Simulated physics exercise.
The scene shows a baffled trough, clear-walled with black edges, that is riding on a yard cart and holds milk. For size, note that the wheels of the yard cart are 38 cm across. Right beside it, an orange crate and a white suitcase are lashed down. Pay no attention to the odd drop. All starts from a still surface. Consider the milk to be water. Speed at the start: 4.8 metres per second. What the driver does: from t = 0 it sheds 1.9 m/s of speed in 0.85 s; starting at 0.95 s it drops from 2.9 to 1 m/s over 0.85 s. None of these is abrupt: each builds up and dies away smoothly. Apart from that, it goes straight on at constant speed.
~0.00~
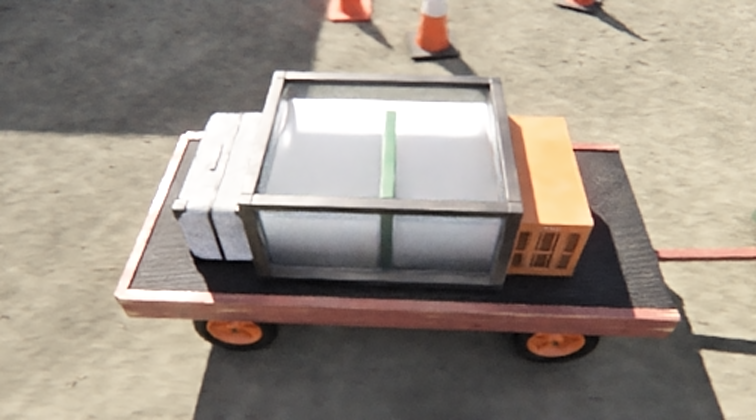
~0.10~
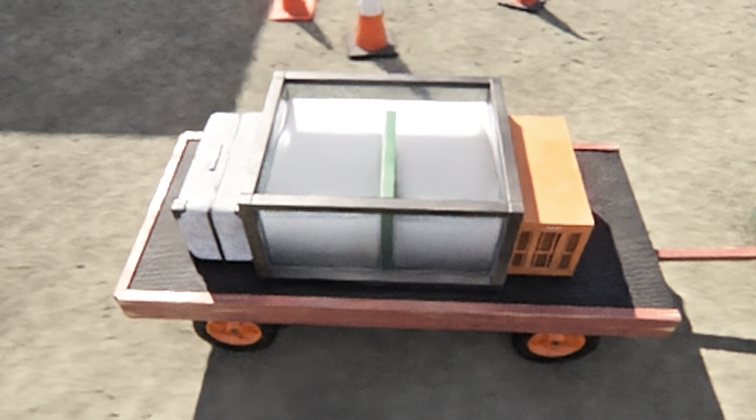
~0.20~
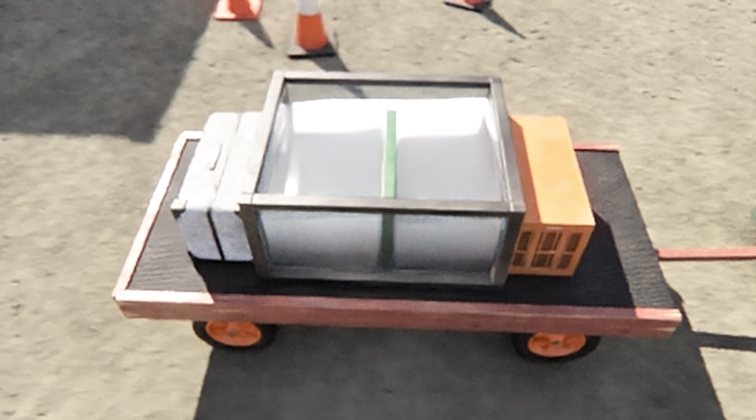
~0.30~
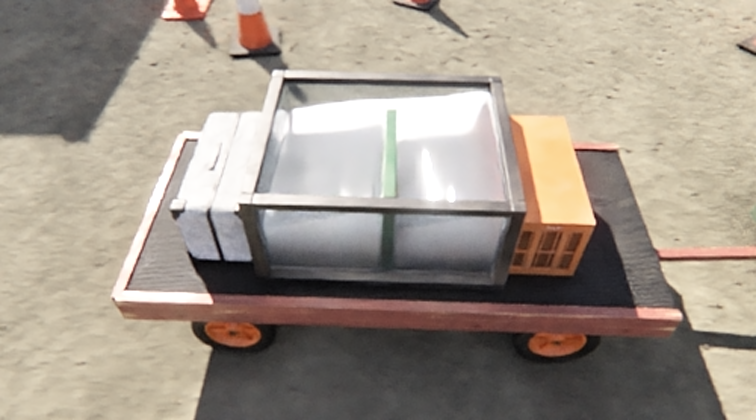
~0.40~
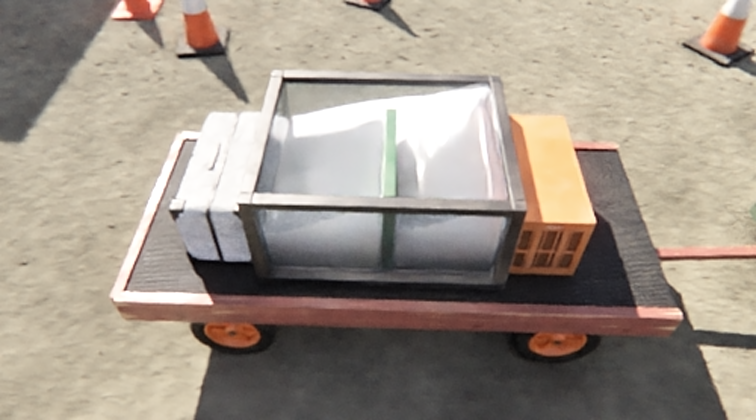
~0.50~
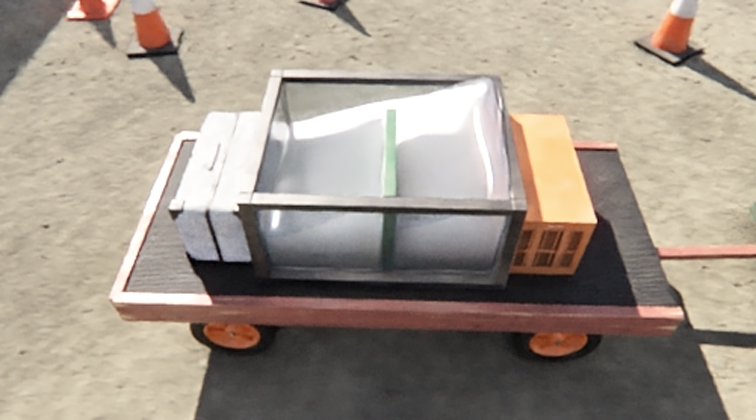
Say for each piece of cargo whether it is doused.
First the orange crate, which is hit; then the white suitcase, which is spared.
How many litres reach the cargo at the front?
7 L.
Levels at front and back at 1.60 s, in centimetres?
Reading: About 42 cm in front, about 22 cm behind.
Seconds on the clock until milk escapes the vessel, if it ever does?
0.8 s.
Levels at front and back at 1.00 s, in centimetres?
I'd say some 40 centimetres in front and some 30 centimetres behind.
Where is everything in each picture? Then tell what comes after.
The surface is at (471, 112) by the front wall; at (301, 107) by the back wall; it lies level with the rim line; board top at (387, 199); the front is on the right, levels are read along the far wall; the orange crate stands at the front; the white suitcase stands at the back; a wheel hub at (233, 336), in the first frame.
The surface is at (472, 112) by the front wall; at (301, 107) by the back wall; it lies level with the rim line, in the second frame.
The surface is at (472, 109) by the front wall; at (301, 111) by the back wall; it climbs 2° towards the front, in the third frame.
The surface is at (474, 98) by the front wall; at (302, 118) by the back wall; it climbs 8° towards the front, in the fourth frame.
The surface is at (475, 92) by the front wall; at (302, 127) by the back wall; it climbs 13° towards the front and 3° towards the near side, in the fifth frame.
The surface is at (476, 84) by the front wall; at (302, 130) by the back wall; it climbs 17° towards the front; a wheel hub at (231, 340), in the sixth frame.
After 1.00 s the surface is 39 cm up at the front and 30 cm at the back; 2 per cent is out, over the front.
After 1.60 s the surface is 43 cm up at the front and 22 cm at the back; 3 per cent is out, over the front.
After 2.30 s the surface is 33 cm up at the front and 32 cm at the back; 5 per cent is out, over the front.
After 4.78 s 5 per cent is out, over the front; the orange crate has caught 7 litres and the white suitcase nothing.
